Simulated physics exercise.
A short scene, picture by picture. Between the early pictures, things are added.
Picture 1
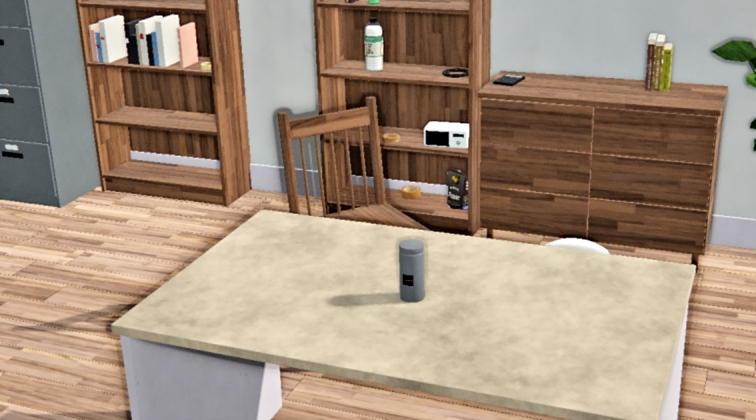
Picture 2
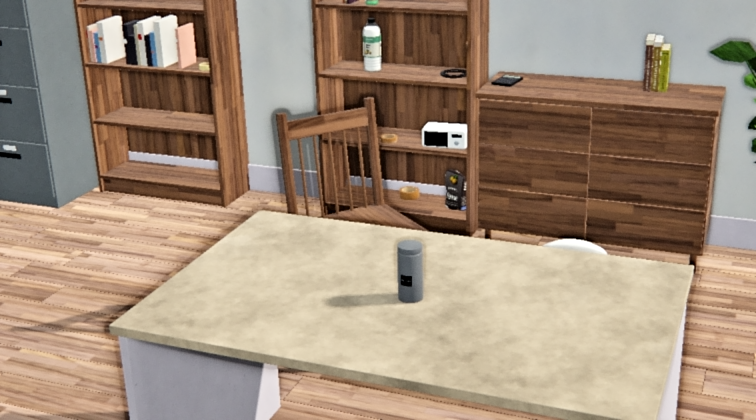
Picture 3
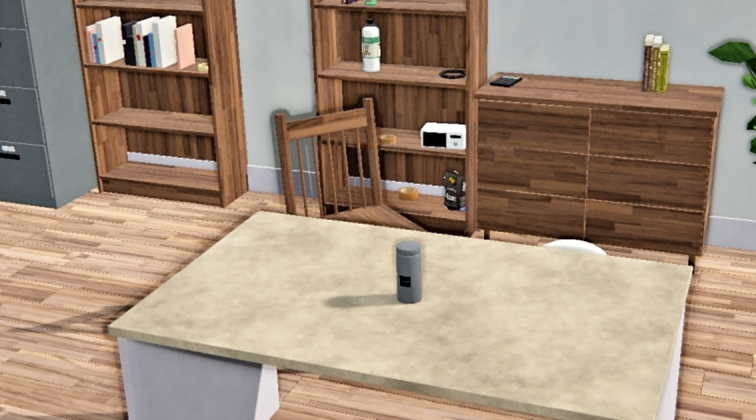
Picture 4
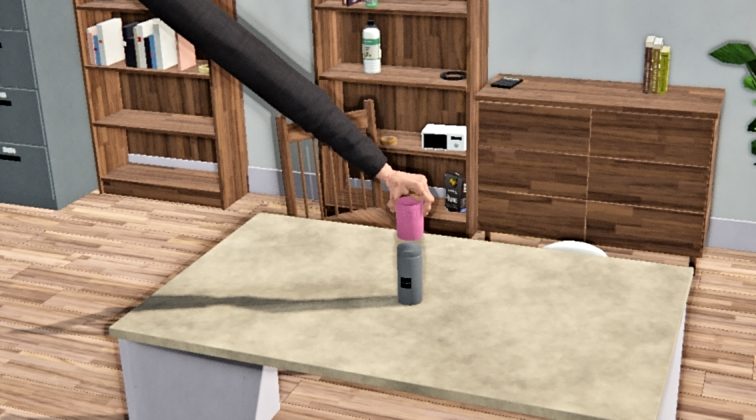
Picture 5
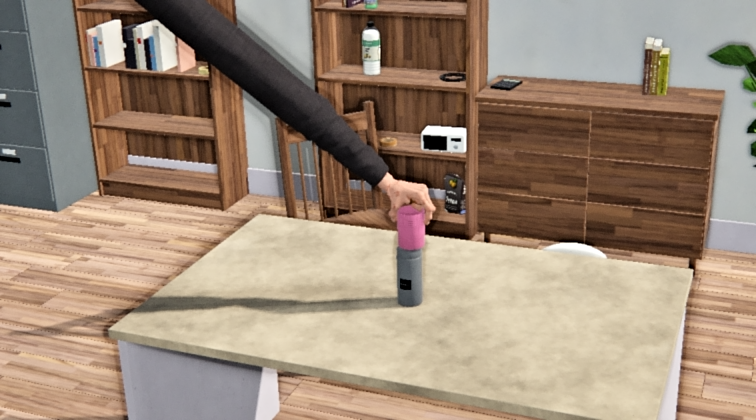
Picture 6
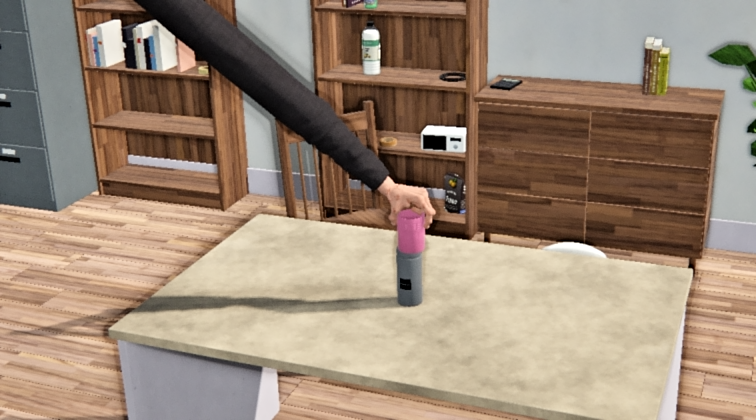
A hand in a dark sleeve lowering a pink cup onto a grey jar standing on a table, still gripping it.
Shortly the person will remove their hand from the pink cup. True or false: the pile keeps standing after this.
True.
Then, 0.50 s after the last picture, nothing has stirred.
Then, 1.30 s after the last picture, pink cup resting near (411, 232).
At rest, both in place. Seen from the same camera at the end, pink cup near (411, 232). The pile stays up.
